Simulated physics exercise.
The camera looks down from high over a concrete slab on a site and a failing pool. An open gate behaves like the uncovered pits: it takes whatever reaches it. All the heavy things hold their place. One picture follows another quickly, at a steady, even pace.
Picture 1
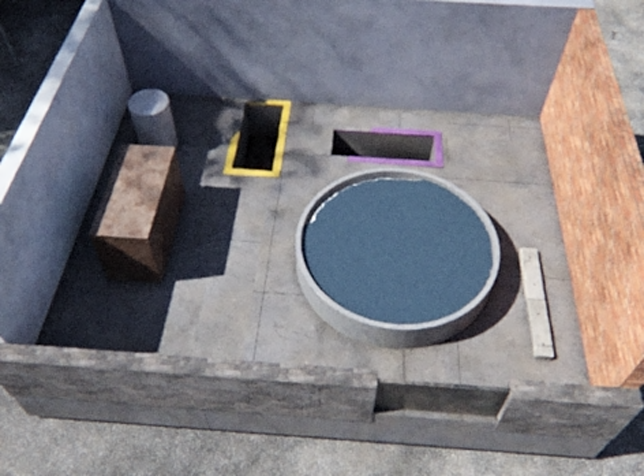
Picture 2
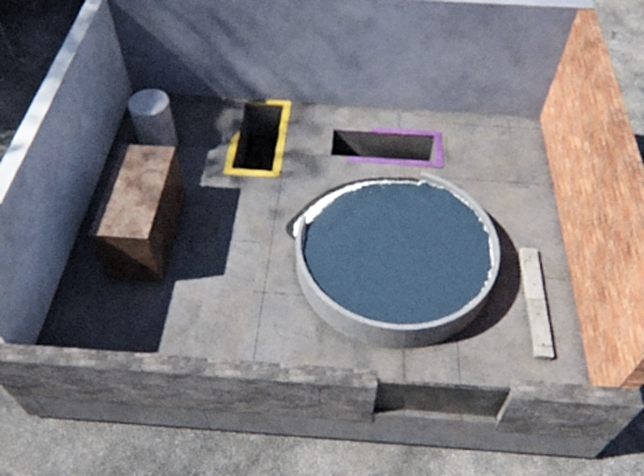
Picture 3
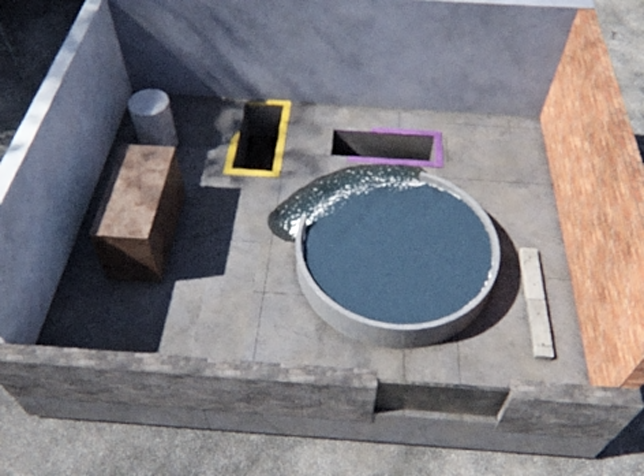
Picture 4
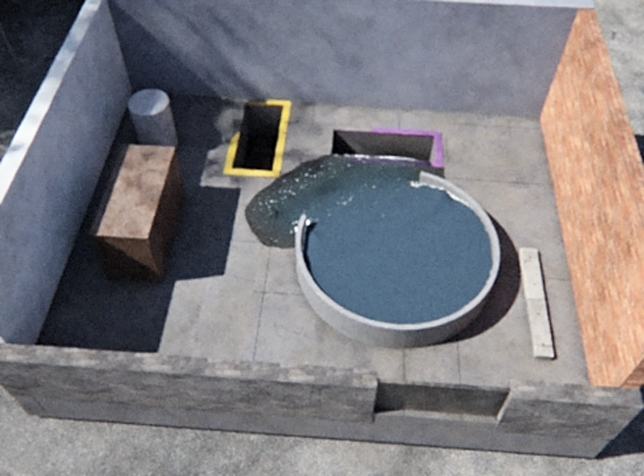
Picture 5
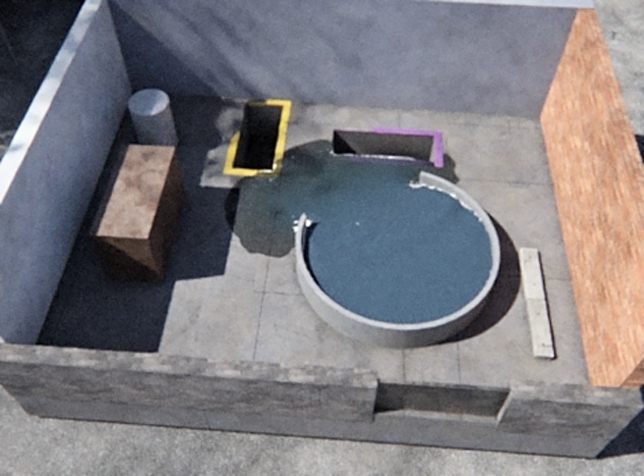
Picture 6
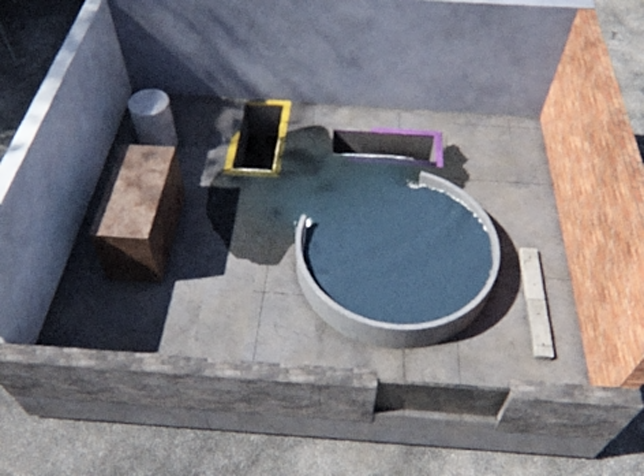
Water breaks out through the far left side of a round grey tank and spreads quickly in a dark sheet across the slab, reaching the edges of two open pits. The still camera looks down from high over a walled concrete yard. Behind the tank are the yellow-edged and purple-edged pits, with a brown block and grey cylinder left, and a pale plank and orange brick wall right.
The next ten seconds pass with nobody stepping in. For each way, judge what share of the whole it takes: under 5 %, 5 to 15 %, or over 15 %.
Result: The gate will likely win a minor part below five per cent; the yellow pit will likely win a major part beyond fifteen per cent; the purple pit will likely win a major part beyond fifteen per cent.
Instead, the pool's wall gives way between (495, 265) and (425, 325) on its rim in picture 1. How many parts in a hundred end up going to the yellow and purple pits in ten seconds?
In percent: Yellow 4, purple 14.
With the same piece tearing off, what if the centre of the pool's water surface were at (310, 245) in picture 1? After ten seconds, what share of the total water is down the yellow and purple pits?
Yellow 50 %, purple 12 %.
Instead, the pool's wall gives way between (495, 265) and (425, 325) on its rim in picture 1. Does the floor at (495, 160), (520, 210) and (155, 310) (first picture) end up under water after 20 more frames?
First spot submerged, second spot submerged, third spot spared.
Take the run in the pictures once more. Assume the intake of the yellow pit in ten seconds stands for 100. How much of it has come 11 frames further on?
Near 30 per cent, give or take.
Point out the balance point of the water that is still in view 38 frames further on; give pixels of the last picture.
The water's centre sits above (338, 224).
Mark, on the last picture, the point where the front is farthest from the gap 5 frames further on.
I'd put it around (160, 161).
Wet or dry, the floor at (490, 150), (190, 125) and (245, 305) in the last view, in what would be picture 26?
Taking them as listed, I'd call them high and dry, soaked through and high and dry.
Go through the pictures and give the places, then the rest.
The first frame shows the round tank at (397, 244) is whole and still.
In the second frame, water pours out on the round tank's far side and has run to (293, 232).
In the third frame, the front is at (275, 224), out from the gap on the round tank's far side.
In the fourth frame, the front is at (253, 217), out from the gap on the round tank's far side.
In the fifth frame, water pours out on the round tank's far side and has run to (233, 204).
In the sixth frame, water pours out on the round tank's far side and has run to (215, 203).
A moment on, water covers 20 % of the floor; the gate 0 %, the yellow pit 3 %, the purple pit 8 %.
Next, water covers 25 % of the floor; the gate 0 %, the yellow pit 9 %, the purple pit 16 %.
Then, water covers 30 % of the floor; the gate 0 %, the yellow pit 18 %, the purple pit 25 %.
Later, water covers 35 % of the floor; the gate 0 %, the yellow pit 26 %, the purple pit 34 %.
In the end, water covers 45 % of the floor; the gate 0 %, the yellow pit 32 %, the purple pit 41 %.
